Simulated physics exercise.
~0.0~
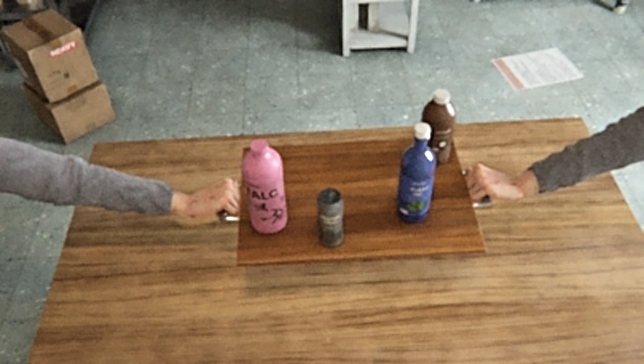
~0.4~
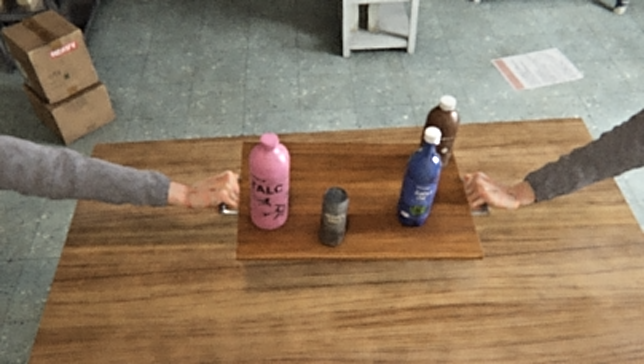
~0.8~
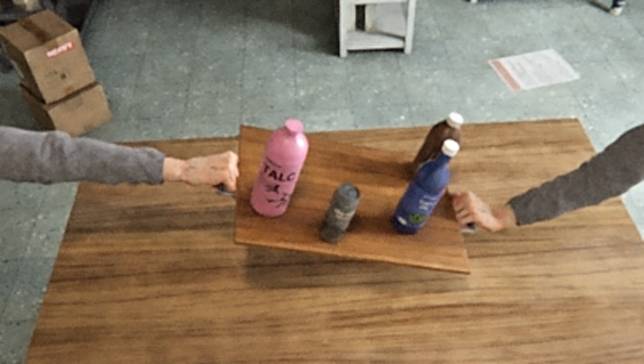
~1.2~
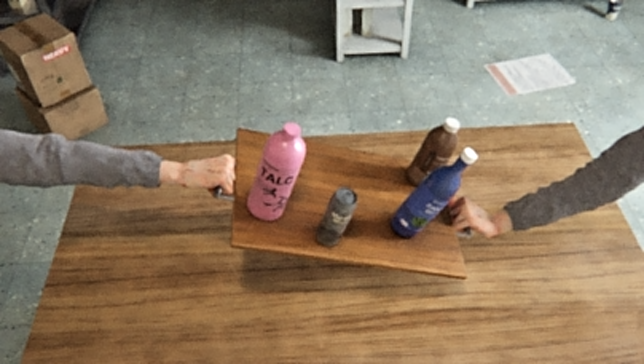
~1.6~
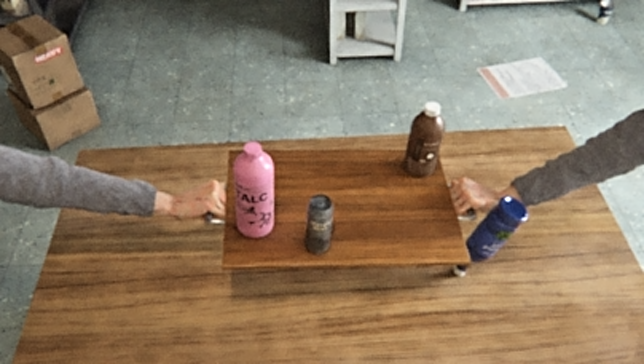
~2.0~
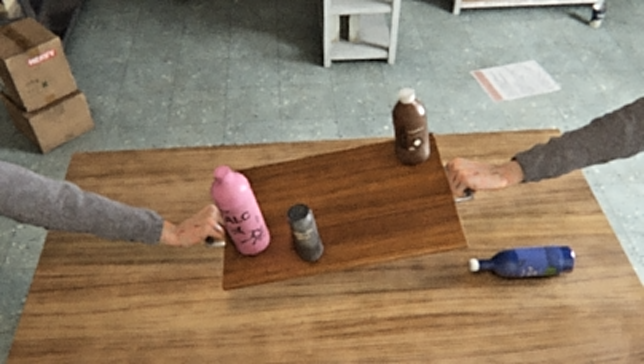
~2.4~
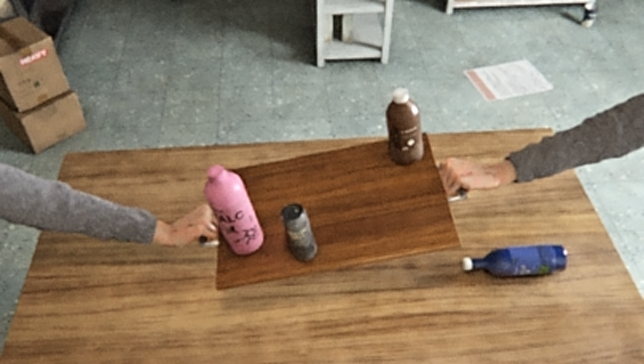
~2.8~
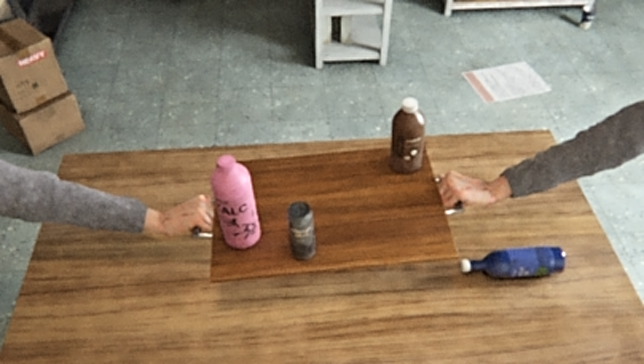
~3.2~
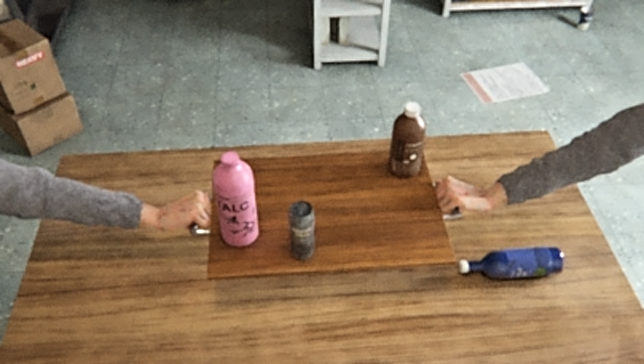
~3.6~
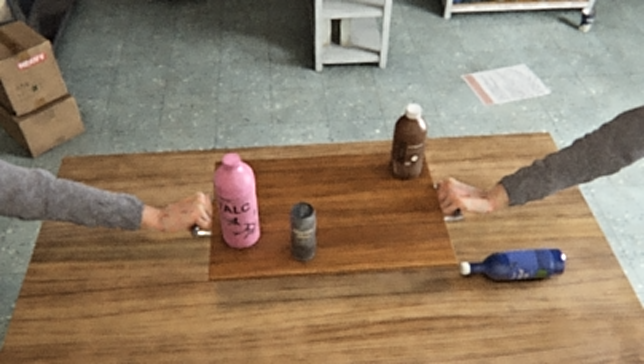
A flat wooden tray is held by two hands, one at each side, above a wooden table seen from above in a room with a grey-green floor, cardboard boxes at left and a pale shelf behind. On it stand a pink bottle at left, a small grey can near the middle, and a blue bottle and a brown bottle at right. The hands tip the tray down to the right, and the blue bottle topples off the right edge onto the table. They then tilt it down to the left before levelling it. The blue bottle ends lying on its side on the table, while the pink bottle, can and brown bottle remain upright in place.
